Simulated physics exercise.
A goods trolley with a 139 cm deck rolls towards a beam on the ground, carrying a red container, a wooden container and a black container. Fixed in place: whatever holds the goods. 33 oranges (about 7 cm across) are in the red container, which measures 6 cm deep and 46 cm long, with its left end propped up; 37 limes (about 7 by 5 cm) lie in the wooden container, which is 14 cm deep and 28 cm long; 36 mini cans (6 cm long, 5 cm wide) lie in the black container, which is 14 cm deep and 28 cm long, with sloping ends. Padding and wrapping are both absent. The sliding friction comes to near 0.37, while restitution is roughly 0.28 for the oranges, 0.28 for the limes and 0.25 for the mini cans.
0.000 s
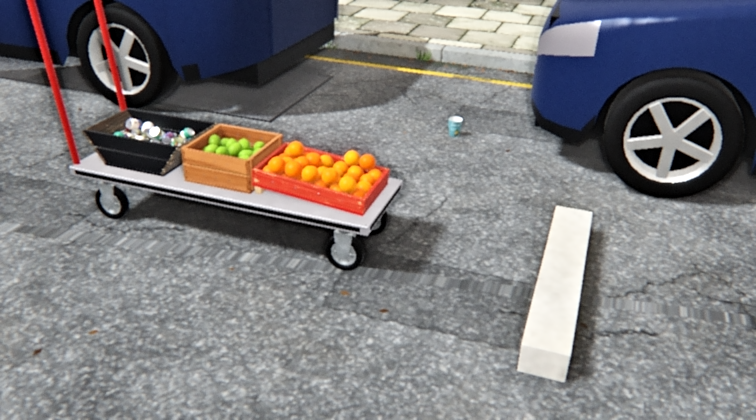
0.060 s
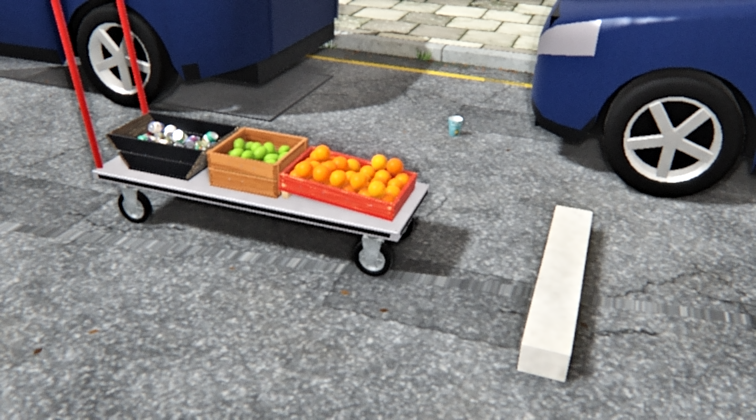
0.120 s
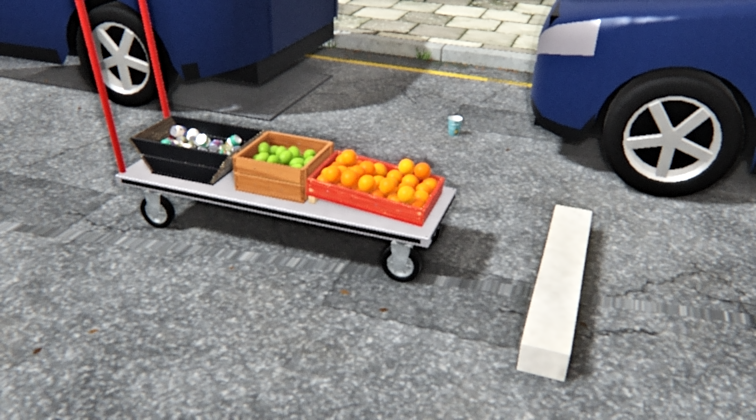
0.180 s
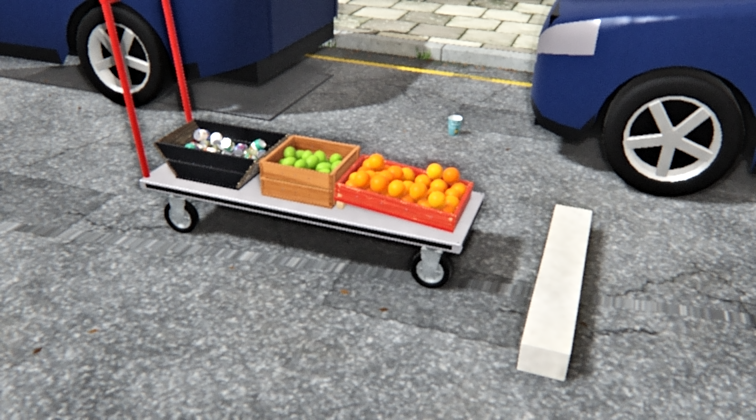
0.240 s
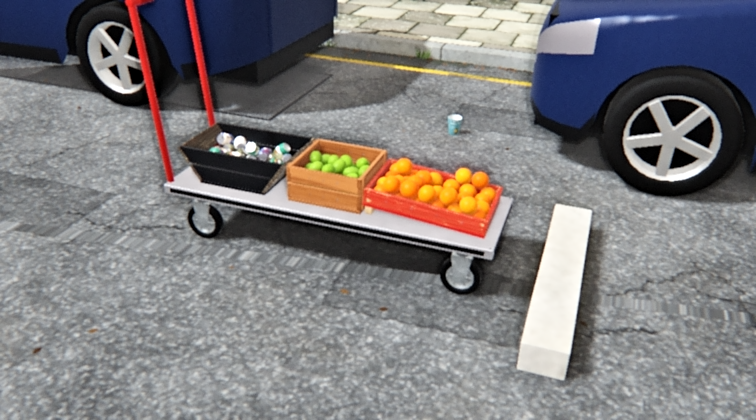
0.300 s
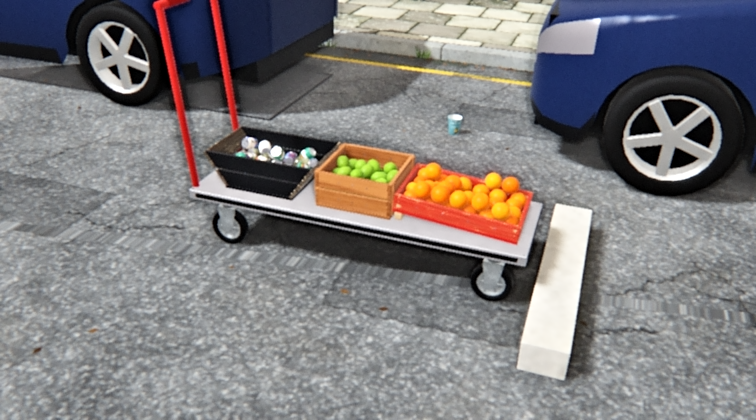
On a paved road, a trolley carrying cans, green fruit and oranges rolls right towards a beam.
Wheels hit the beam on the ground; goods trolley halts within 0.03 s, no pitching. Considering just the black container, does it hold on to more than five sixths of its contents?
Yes, its loss stays under a sixth.
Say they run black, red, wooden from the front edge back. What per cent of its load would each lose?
Red container 10 %, wooden container 0 %, black container 0 %.
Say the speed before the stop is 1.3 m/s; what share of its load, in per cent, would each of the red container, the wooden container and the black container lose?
Then red container 20, wooden container 0, black container 0 per cent.
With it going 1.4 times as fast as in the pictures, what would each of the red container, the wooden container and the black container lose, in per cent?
Red container 30, wooden container 10, black container 20 per cent.
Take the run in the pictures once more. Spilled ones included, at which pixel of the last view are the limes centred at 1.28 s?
Somewhere around pixel (395, 190).
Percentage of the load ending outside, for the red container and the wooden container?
Loss: Red container 25 per cent, wooden container 5 per cent.
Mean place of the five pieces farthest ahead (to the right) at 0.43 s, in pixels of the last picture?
Mean position approx. (547, 212).
After 0.33 s, impact.
After 0.43 s, red container 31 in, 2 out, wooden container 37 in, 0 out and black container 36 in, 0 out.
After 0.55 s, red container 26 in, 7 out, wooden container 35 in, 2 out and black container 36 in, 0 out.
After 0.78 s, red container 25 in, 8 out, wooden container 35 in, 2 out and black container 36 in, 0 out.
When it is over (at 1.28 s), red container 24 in, 9 out, wooden container 35 in, 2 out and black container 36 in, 0 out. Asked share, 0 of 36, 0 per cent.
